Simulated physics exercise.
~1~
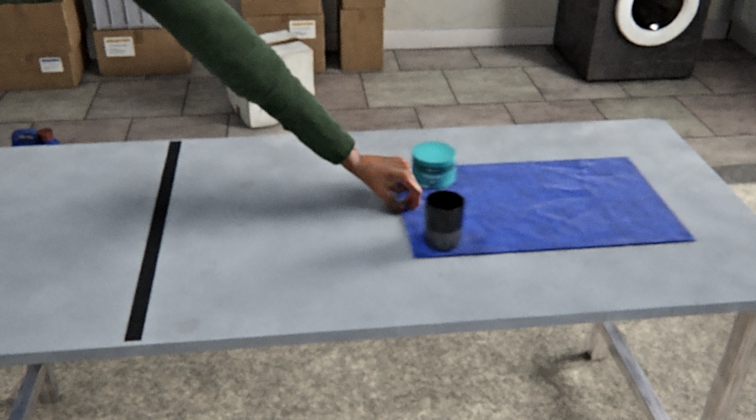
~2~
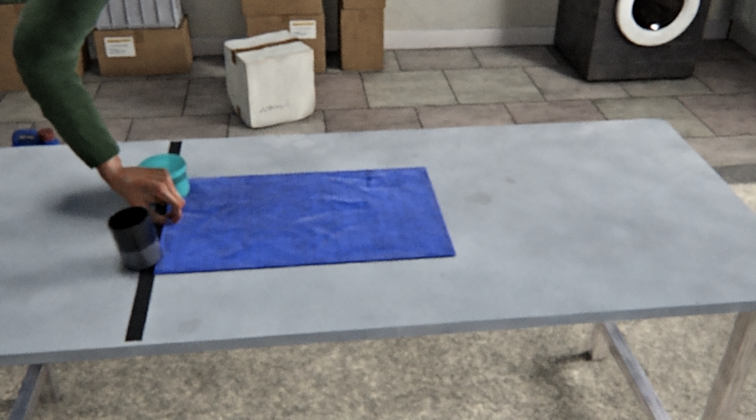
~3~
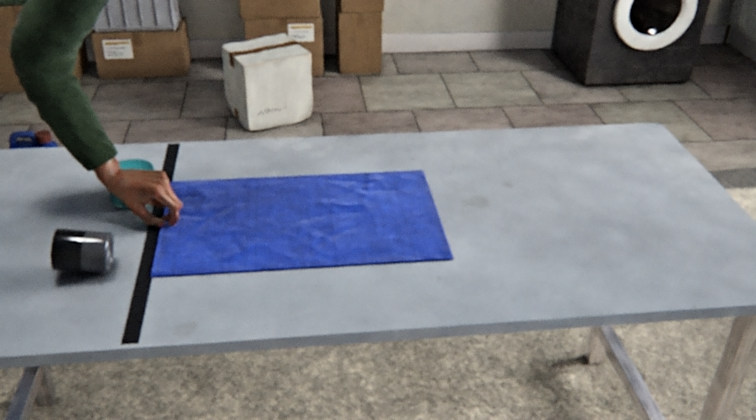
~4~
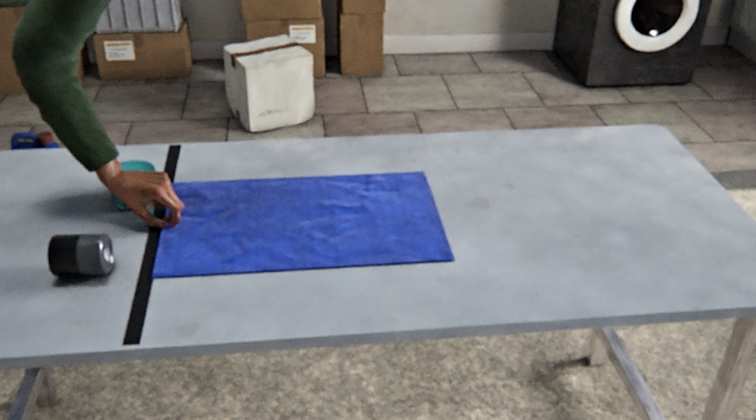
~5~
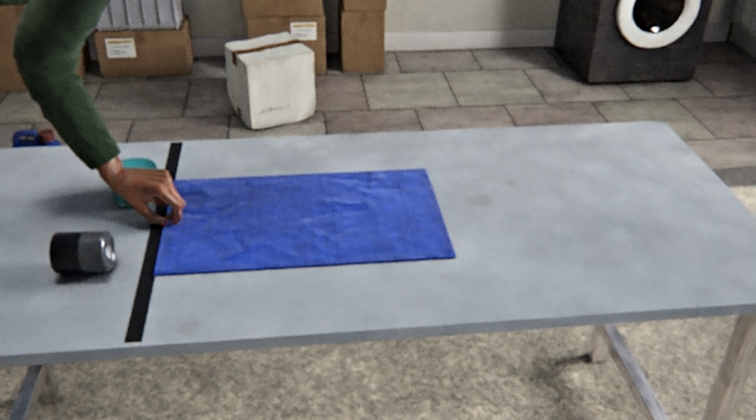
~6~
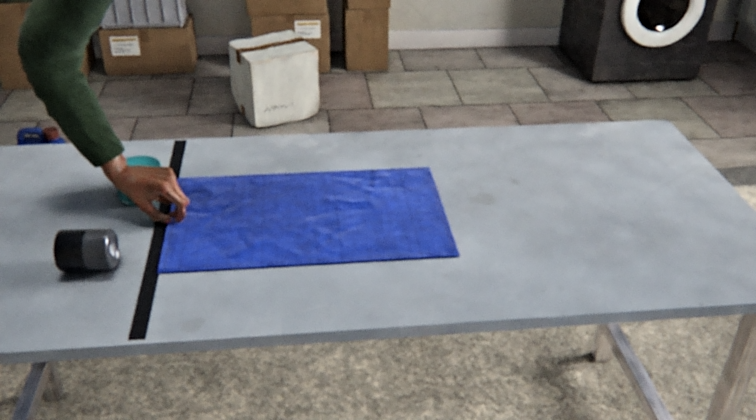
At the start, a hand at the end of a green-sleeved arm grips the left edge of a blue cloth on a grey table, with a black mug and a turquoise tub standing near that edge. The hand pulls the cloth left, carrying both objects toward a black strip of tape. As the cloth's edge reaches the tape, the mug leans and moves off the front. The cloth stops there, while the mug topples onto its side and the tub slides off past the tape. Finally, both rest left of the tape, the tub partly hidden behind the still hand.
